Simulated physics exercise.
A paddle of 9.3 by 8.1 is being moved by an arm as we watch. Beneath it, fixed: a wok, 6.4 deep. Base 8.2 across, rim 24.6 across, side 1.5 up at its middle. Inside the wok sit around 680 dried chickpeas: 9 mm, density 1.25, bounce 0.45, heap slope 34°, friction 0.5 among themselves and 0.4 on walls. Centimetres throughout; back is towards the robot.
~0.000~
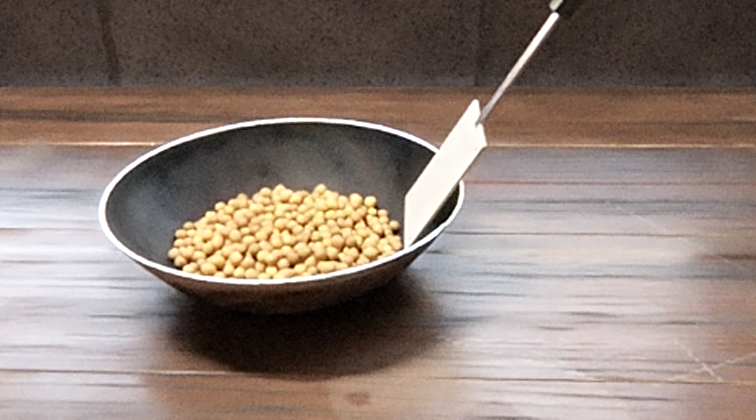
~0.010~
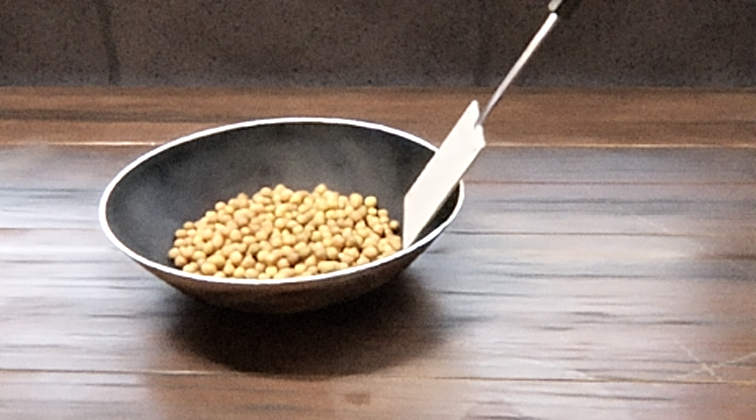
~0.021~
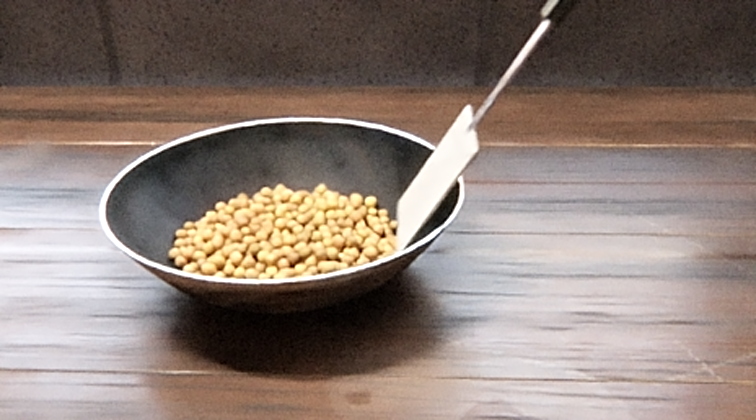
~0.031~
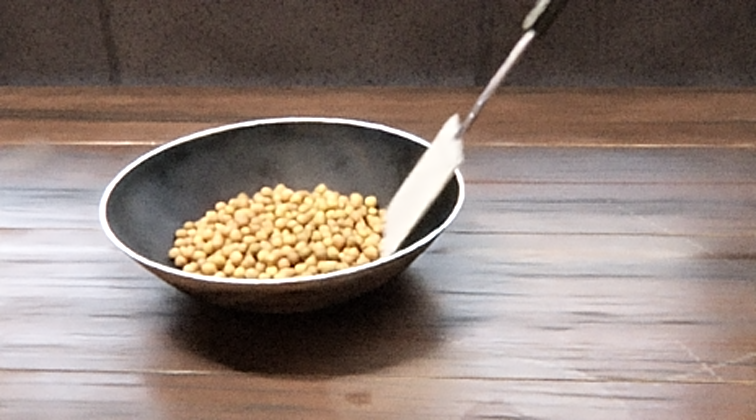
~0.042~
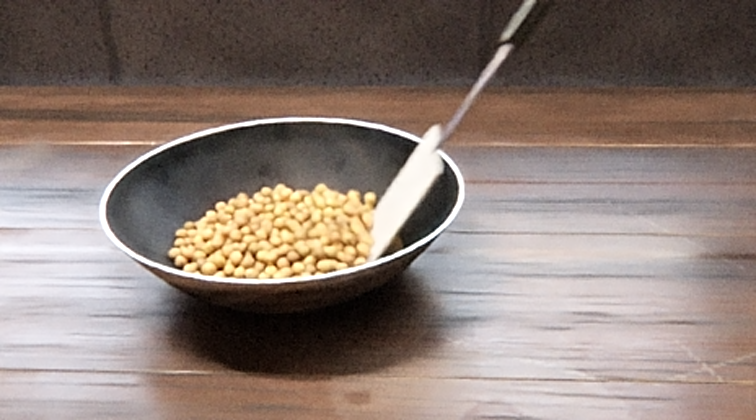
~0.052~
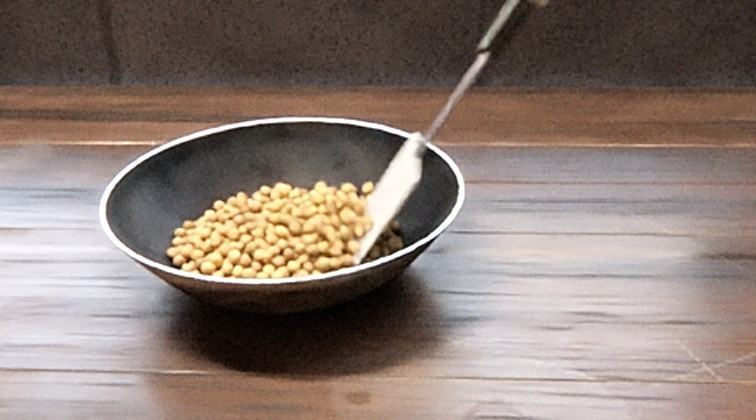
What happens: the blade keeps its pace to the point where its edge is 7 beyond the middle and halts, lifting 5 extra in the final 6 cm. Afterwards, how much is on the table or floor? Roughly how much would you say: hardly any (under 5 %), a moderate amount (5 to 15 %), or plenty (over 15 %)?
I'd say plenty.
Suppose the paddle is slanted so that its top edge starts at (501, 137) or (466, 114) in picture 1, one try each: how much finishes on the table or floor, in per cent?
Roughly 30% and 30%.
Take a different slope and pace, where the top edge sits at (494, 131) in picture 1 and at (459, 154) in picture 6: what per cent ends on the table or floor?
I'd put it at roughly 10 per cent.
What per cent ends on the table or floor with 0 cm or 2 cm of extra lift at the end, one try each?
Roughly 35 % and then 35 %.
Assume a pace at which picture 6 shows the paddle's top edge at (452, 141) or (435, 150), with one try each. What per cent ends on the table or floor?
Roughly 10 per cent, then roughly 20 per cent.
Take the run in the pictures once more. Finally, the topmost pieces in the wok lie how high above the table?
6.0 cm.
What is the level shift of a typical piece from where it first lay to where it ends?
About 4 cm.
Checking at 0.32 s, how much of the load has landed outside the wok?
My estimate is roughly 5 %.
After 0.08 s, sloping 58°, highest piece 9 above the table; 681 in the wok.
After 0.10 s, sloping 58°, highest piece 12 above the table; 680 in the wok, 1 on the blade or in flight.
After 0.32 s, sloping 58°, highest piece 24 above the table; 502 in the wok, 36 on the table or floor, 143 on the blade or in flight.
After 1.37 s, sloping 58°, highest piece 7 above the table; 501 in the wok, 180 on the table or floor.
At rest, 501 in the wok, 180 on the table or floor. That is 26 % on the table or floor.
